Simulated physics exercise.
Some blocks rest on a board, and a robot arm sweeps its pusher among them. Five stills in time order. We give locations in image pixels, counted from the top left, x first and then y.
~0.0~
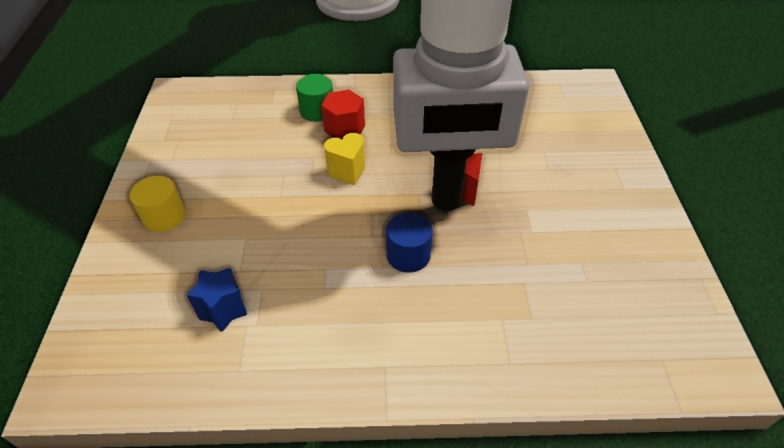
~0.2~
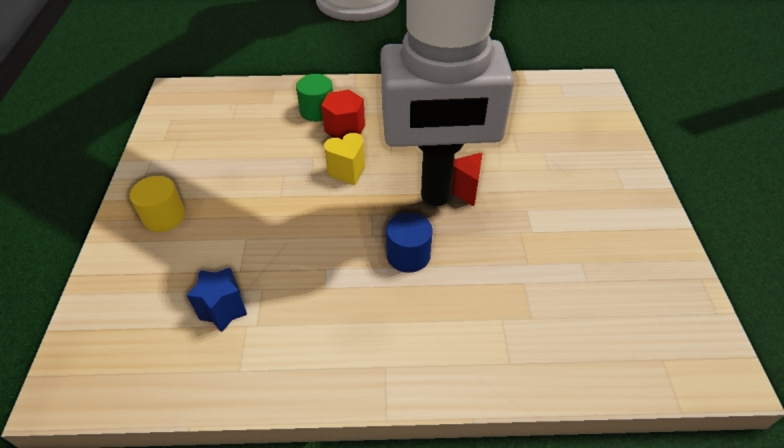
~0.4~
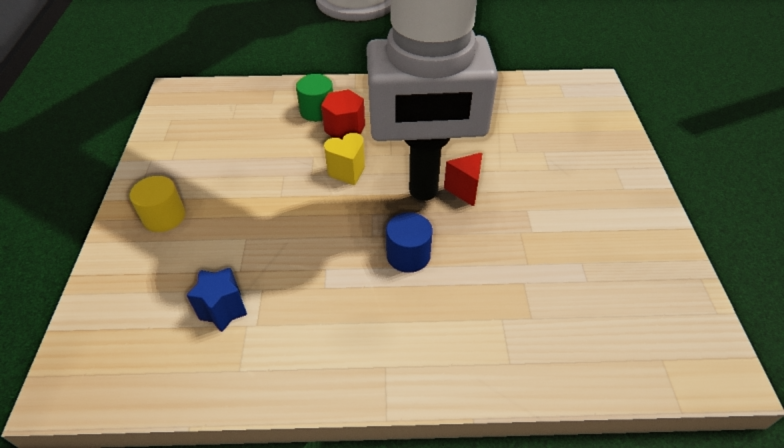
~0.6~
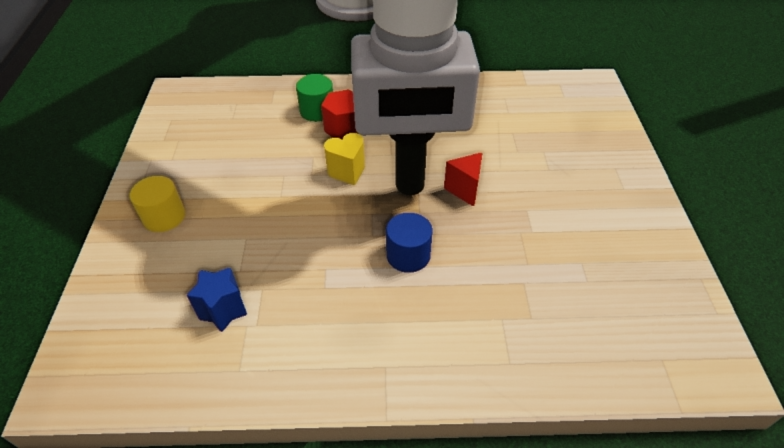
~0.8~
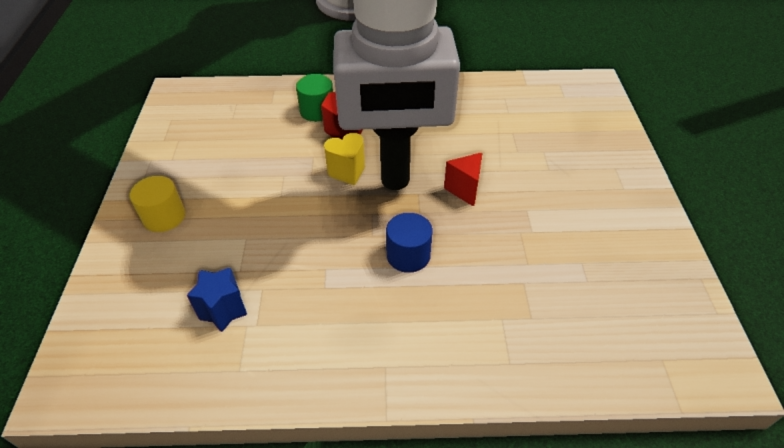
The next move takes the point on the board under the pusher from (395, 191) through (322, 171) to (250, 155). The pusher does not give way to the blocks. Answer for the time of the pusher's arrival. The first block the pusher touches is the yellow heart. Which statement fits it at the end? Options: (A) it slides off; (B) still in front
A - it slides off.
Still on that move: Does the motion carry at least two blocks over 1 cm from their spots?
It seems not.
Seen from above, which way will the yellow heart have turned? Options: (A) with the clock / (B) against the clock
Answer: A.
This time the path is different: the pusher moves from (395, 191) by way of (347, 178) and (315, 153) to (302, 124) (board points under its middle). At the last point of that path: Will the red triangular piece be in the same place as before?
I expect so.
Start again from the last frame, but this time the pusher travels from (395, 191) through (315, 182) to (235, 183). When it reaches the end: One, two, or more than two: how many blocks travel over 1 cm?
The answer is a single block.
What follows on the original path. One third of the way, pusher at (344, 167); yellow heart at (326, 134), turned 30° clockwise.
Two thirds of the way, pusher at (295, 156); yellow heart at (302, 120), turned 80° clockwise.
At the end, pusher at (248, 146); red hexagonal block still; yellow heart at (301, 120), turned 85° clockwise.
